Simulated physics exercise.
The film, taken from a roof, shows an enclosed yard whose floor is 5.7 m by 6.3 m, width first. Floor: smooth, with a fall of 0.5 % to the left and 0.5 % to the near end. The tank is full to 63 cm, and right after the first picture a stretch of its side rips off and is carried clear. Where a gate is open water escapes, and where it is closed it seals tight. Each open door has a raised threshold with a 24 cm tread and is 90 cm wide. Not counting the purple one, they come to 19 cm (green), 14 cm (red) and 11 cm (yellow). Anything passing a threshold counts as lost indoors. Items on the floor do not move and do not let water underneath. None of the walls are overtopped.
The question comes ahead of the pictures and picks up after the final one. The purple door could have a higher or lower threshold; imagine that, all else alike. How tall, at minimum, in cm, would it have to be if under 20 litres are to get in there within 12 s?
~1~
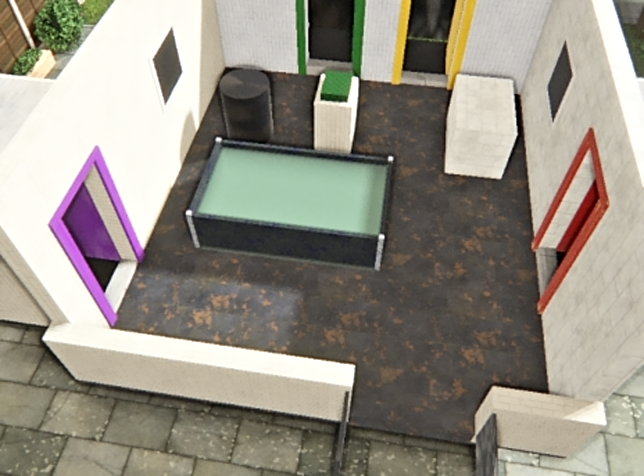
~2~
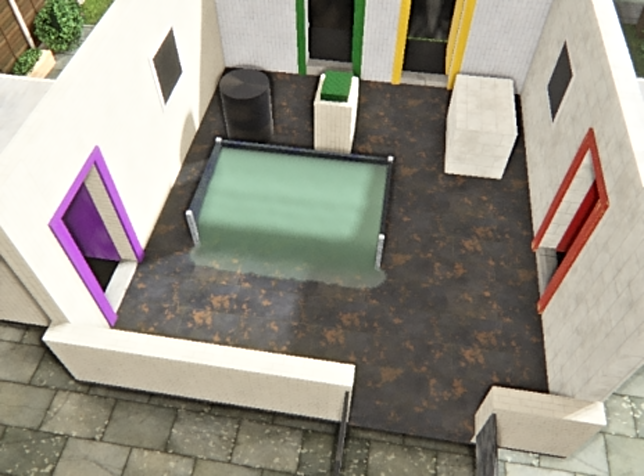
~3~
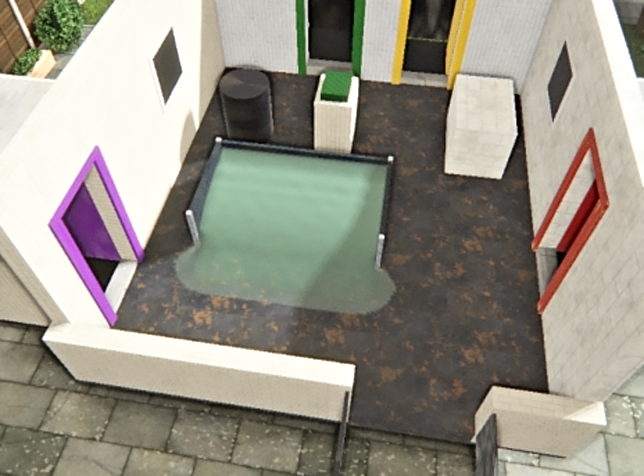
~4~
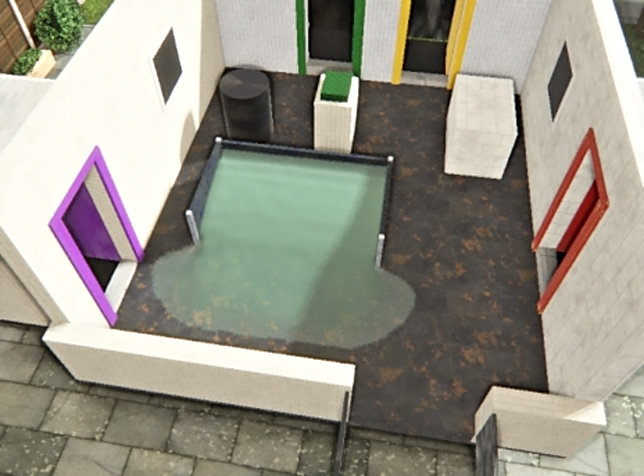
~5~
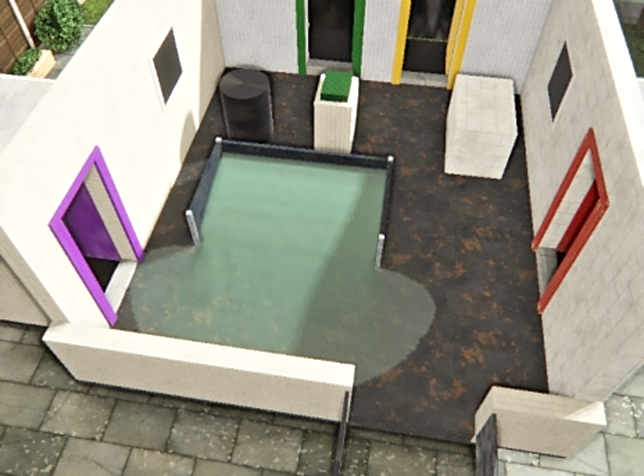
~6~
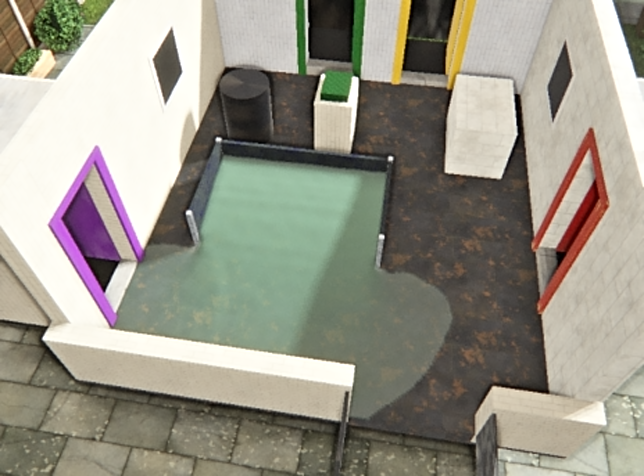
It would need to be about 22 cm tall.
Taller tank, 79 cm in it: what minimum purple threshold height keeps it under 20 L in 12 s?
I'd say close to 28 cm.
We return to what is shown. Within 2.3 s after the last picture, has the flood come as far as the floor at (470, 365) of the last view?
At that moment it's submerged.
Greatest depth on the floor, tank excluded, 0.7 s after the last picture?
45 cm.
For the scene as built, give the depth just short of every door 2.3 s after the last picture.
Purple door 21 cm, green door 0 cm, red door 1 cm, yellow door 0 cm.
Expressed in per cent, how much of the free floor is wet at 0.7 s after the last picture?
I'd say near 30 percent.
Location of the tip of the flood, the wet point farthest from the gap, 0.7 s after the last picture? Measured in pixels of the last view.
At about (482, 415).
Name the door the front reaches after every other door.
It's the yellow one.
Then, 0.7 s after the last picture water covers 30 % of the floor, deepest (45 cm) near (98, 357); 9 cm at the purple door, 1 litre in over its 6 cm threshold.
Then, 2.3 s after the last picture water covers 40 % of the floor, deepest (26 cm) near (98, 357); 21 cm at the purple door, 105 litres in over its 6 cm threshold.
Then, 11.3 s after the last picture water covers 95 % of the floor, deepest (8 cm) near (98, 357); 7 cm at the purple door, 232 litres in over its 6 cm threshold.
At the purple door as built, the water peaked near 22 cm, 1.9 s after the last picture.
Run again over the same 12 s with other heights there, 35 litres in over 19 cm, 7 litres over 26 cm. The limit of 20 litres is kept from about 22 cm up.
